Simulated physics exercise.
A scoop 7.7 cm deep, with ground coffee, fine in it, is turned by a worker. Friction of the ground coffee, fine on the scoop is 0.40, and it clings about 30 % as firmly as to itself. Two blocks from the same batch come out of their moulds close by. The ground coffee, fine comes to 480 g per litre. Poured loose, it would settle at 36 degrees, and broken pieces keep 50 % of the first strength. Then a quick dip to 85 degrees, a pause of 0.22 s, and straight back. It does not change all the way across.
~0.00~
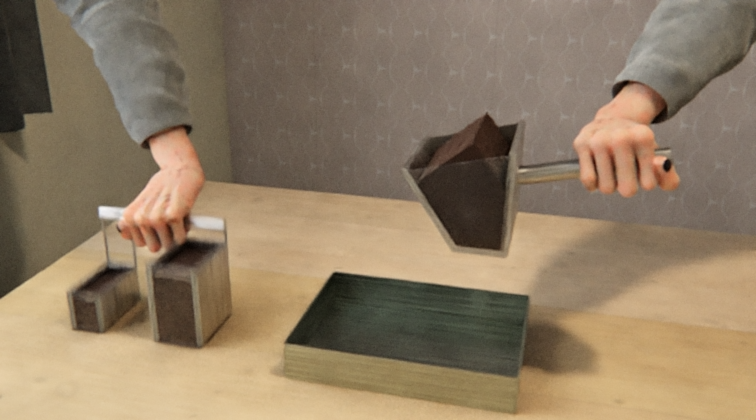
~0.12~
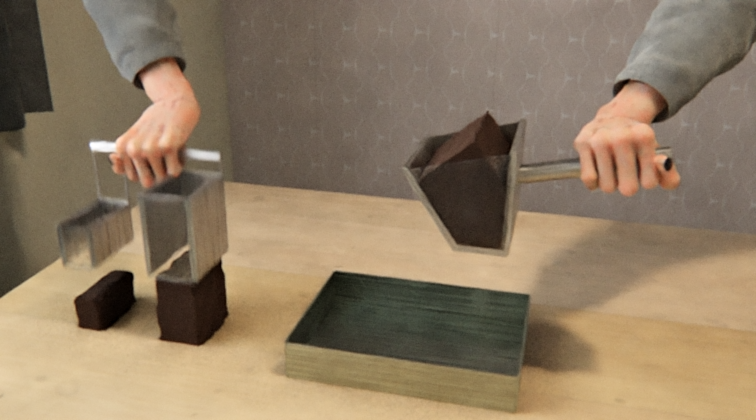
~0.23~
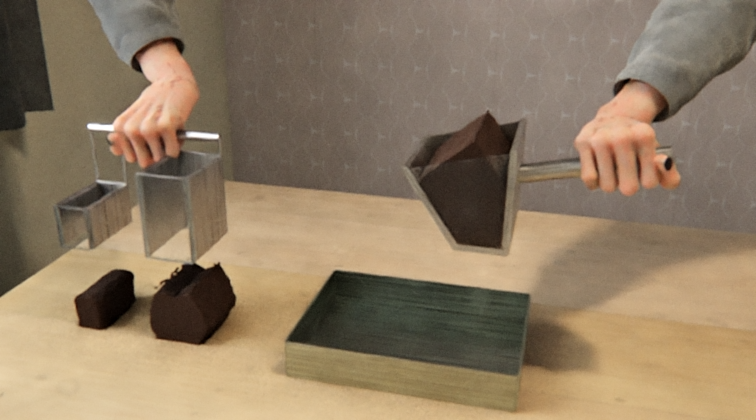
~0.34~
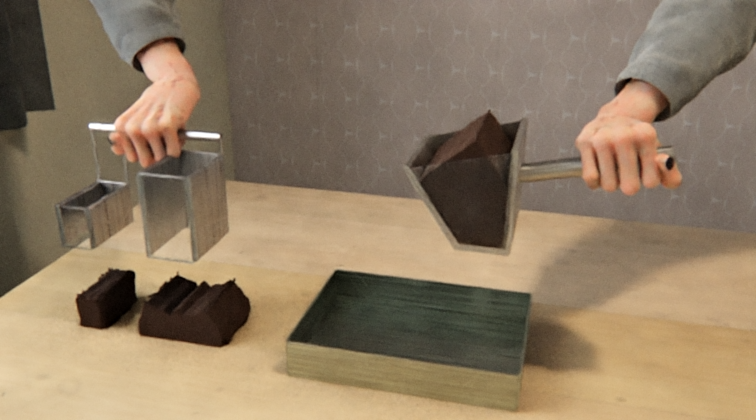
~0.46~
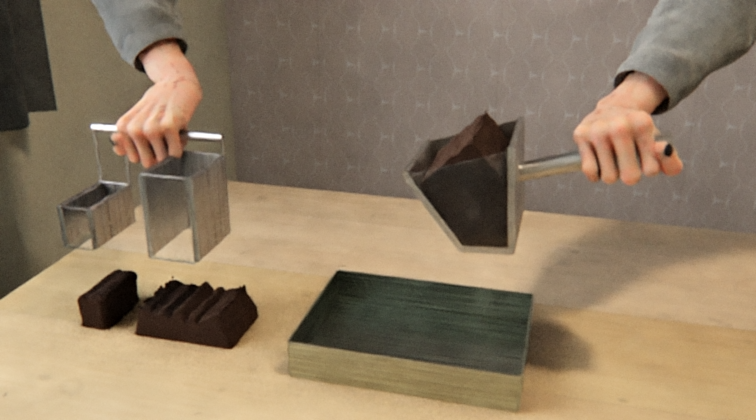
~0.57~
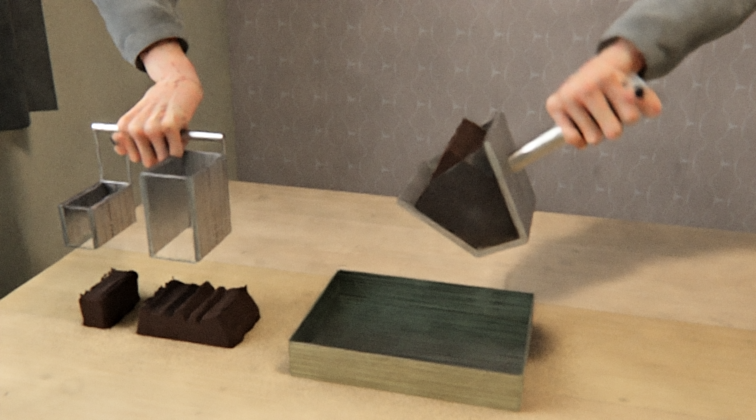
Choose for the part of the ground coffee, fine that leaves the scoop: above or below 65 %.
Choice: Above.
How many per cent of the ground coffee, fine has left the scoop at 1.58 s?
About 90 %.
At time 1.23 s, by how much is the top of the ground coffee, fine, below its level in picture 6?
The difference comes to roughly 7.0 cm.
After 0.87 s, the scoop is at 82 degrees and 0 % has left it.
After 1.23 s, the scoop is at 81 degrees and 57 % has left it.
After 1.58 s, the scoop is at 12 degrees and 88 % has left it.
After 1.93 s, the scoop is at 0 degrees and 88 % has left it.
After 2.04 s, the scoop is at 0 degrees and 88 % has left it.
